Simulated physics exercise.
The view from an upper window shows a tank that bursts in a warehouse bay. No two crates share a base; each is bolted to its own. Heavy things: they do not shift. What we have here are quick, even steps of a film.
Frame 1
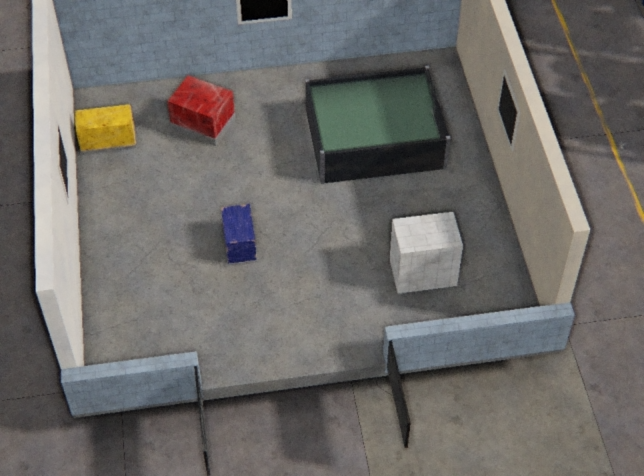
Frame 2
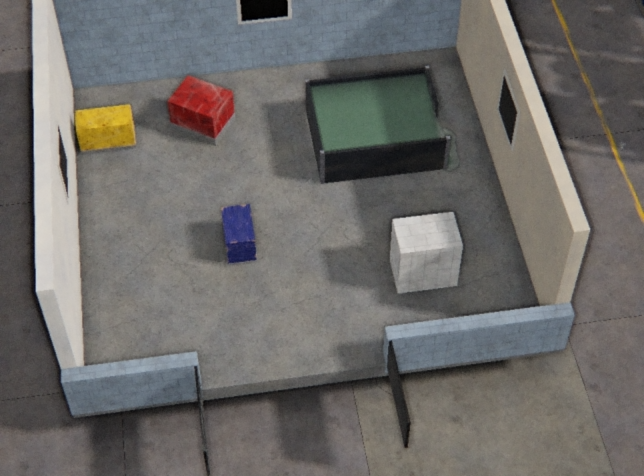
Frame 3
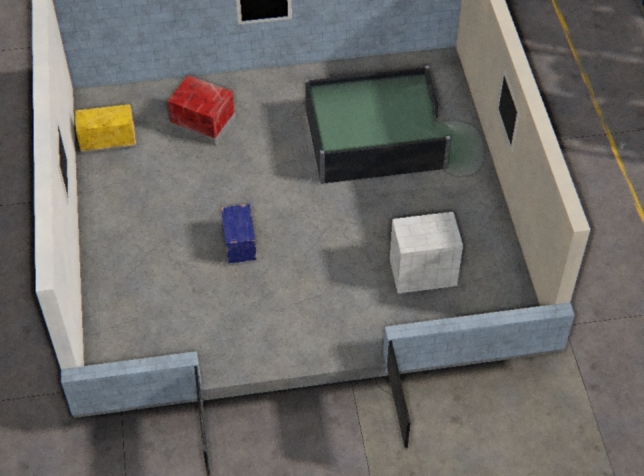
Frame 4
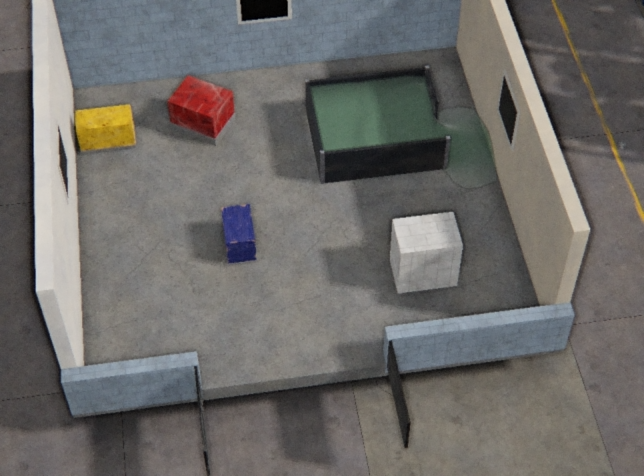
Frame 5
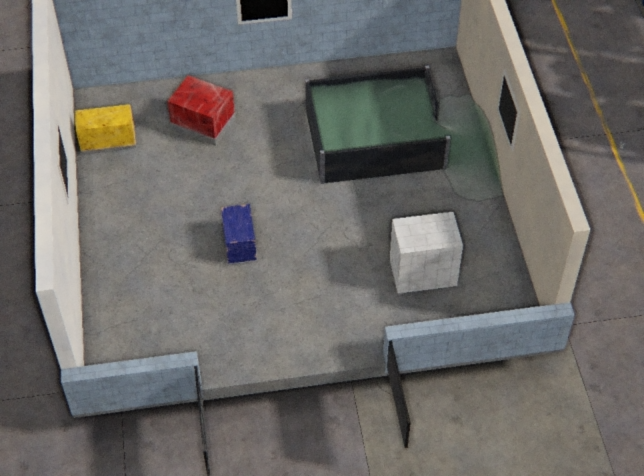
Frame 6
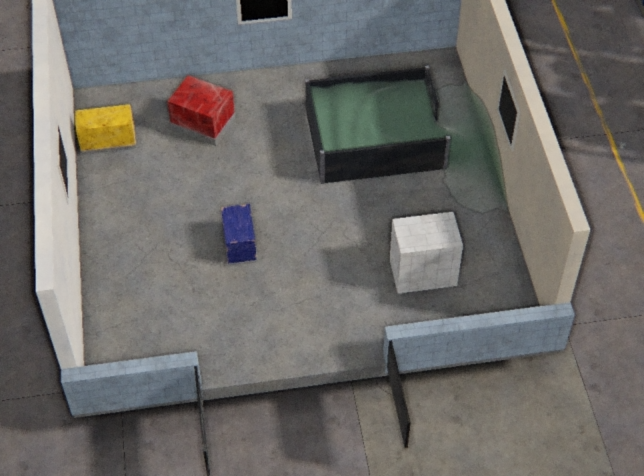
To begin with, greenish water sits still in a dark-sided open tank, with red, yellow, blue and white crates standing around the bay. Water then escapes from the tank's right side and spreads across the floor to the right-hand wall, widening along it while the crates stay put.
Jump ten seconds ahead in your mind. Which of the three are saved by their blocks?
My prediction: The red crate will avoid the water, the blue crate will meet the water, the yellow crate will meet the water.
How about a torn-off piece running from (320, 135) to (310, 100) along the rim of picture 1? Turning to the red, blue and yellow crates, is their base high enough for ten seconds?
Going through them, the red crate gets reached, the blue crate gets reached and the yellow crate gets reached.
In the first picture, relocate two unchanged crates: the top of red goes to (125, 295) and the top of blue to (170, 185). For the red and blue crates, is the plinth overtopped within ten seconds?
The red crate is untouched, and the blue crate is flooded.
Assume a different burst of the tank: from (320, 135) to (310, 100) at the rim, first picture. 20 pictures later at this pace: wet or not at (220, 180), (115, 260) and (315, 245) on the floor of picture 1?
Those three come out soaked, soaked and moisture-free, one after another.
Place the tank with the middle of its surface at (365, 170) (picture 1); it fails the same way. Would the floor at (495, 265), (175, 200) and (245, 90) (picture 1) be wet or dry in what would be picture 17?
Taking the three spots in order: Swamped, bare, bare.
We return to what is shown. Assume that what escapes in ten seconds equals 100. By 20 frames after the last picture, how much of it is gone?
Note - share reached: 0 %.
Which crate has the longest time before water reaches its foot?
Go for the yellow-painted one.
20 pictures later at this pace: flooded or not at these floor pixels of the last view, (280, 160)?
Answer: No flooding.
A moment on, water covers 15 % of the floor; the red crate not reached, the blue crate not reached, the yellow crate not reached.
Next, water covers 20 % of the floor; the red crate not reached, the blue crate not reached, the yellow crate not reached.
Then, water covers 45 % of the floor; the red crate water round its plinth, the blue crate not reached, the yellow crate not reached.
Later, water covers 75 % of the floor; the red crate water round its plinth, the blue crate water round its plinth, the yellow crate water round its plinth.
In the end, water covers 95 % of the floor; the red crate stayed above the water, the blue crate was topped, the yellow crate was topped.
